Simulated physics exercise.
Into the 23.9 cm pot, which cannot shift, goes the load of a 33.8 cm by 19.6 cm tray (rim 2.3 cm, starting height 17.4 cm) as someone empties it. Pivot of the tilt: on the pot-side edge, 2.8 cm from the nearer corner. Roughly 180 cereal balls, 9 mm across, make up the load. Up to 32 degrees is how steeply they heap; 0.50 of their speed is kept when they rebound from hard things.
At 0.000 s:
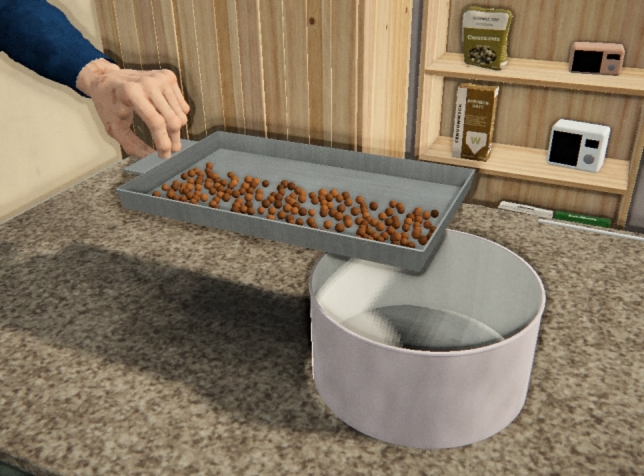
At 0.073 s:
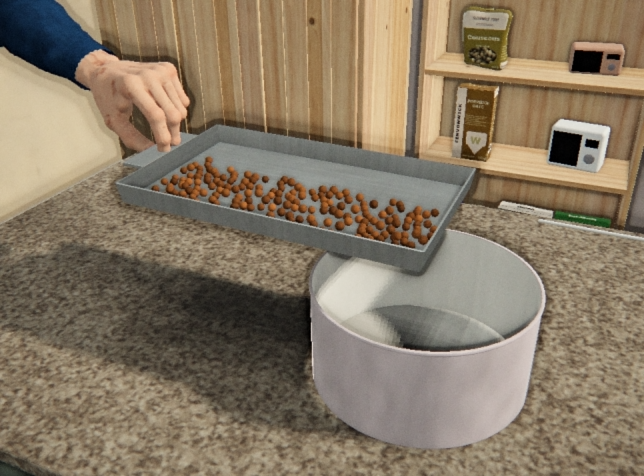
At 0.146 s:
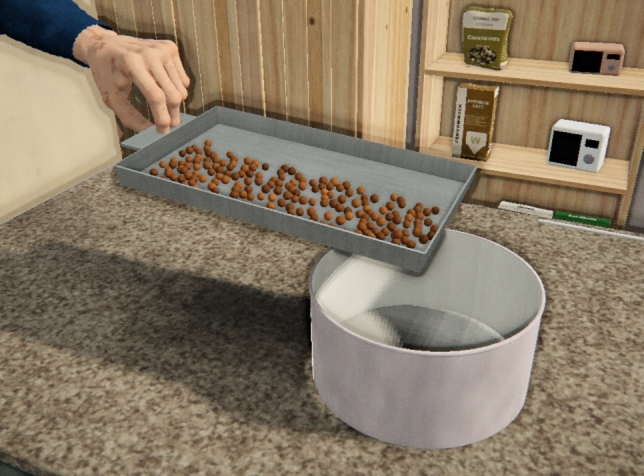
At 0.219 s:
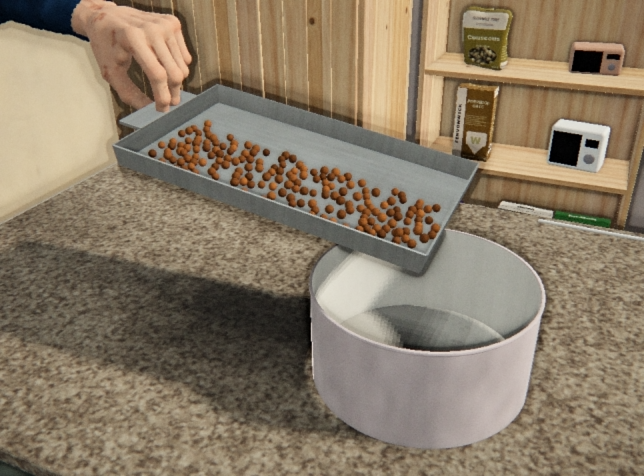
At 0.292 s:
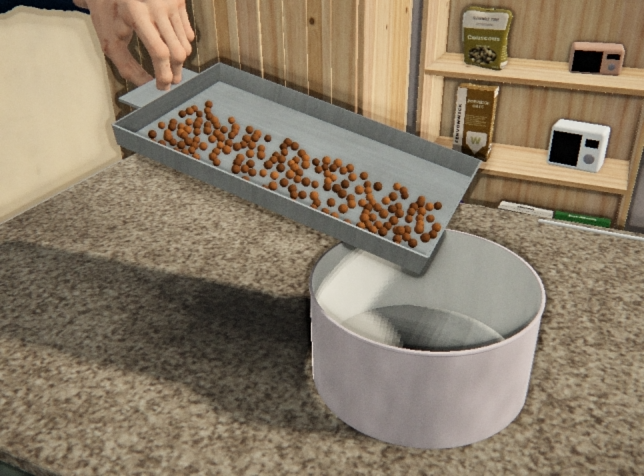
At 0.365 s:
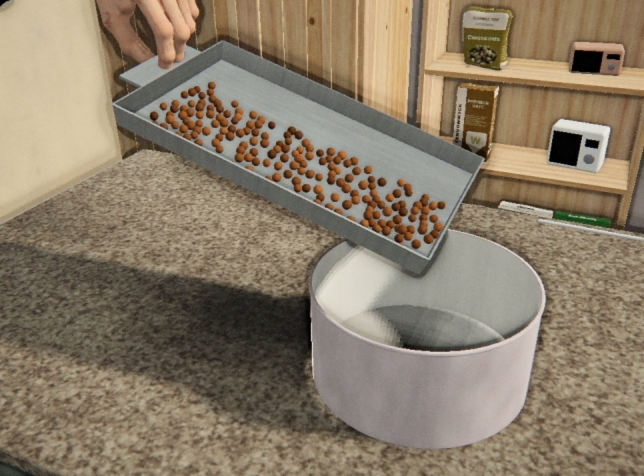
A gray tray of small brown balls tilts down to the right as a hand lifts its left end.
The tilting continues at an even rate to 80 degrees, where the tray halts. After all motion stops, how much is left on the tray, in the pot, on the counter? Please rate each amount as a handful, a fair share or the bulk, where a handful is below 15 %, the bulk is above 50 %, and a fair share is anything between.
Left on the tray: The bulk; pot: A handful; counter: A handful.
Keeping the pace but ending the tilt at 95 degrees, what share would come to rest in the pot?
In that case, near 95 percent.
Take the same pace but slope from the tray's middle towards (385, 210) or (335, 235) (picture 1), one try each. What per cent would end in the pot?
I'd put it at about 5 per cent for the first tilt and about 50 per cent for the second.
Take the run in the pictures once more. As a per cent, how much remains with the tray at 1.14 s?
Something like 95 percent, roughly.
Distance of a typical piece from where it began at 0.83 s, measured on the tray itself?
By then it sits near 9 cm from where it began.
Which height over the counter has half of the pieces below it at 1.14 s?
Roughly 24 centimetres, give or take.
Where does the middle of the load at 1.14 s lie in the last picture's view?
By then the middle of the load sits around (416, 200).
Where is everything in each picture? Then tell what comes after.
The first picture shows tray tilt 0 degrees, front corners at (121, 188) and (421, 249); middle of the pieces at (287, 208); pot at (425, 280).
The second picture shows tray tilt 1 degrees, front corners at (120, 182) and (421, 249); middle of the pieces at (287, 205).
The third picture shows tray tilt 5 degrees, front corners at (118, 165) and (423, 251), lowest corner right front; middle of the pieces at (287, 196).
The fourth picture shows tray tilt 10 degrees, front corners at (117, 144) and (424, 252), lowest corner right front; middle of the pieces at (288, 185).
The fifth picture shows tray tilt 14 degrees, front corners at (117, 124) and (426, 254), lowest corner right front; middle of the pieces at (290, 175).
The sixth picture shows tray tilt 19 degrees, front corners at (118, 104) and (427, 256), lowest corner right front; middle of the pieces at (294, 166); pot at (425, 280). The tray's pace is about 60 degrees a second.
Then, at 0.83 s, tilt 48 degrees; the tray holds 100 %, the pot 0 %.
Then, at 1.14 s, tilt 67 degrees; the tray holds 95 %, the pot 0 %.
Then, at 1.55 s, tilt 80 degrees; the tray holds 95 %, the pot 5 %.
At rest (1.9 s), tray 95 %, pot 5 %, counter 0 %.
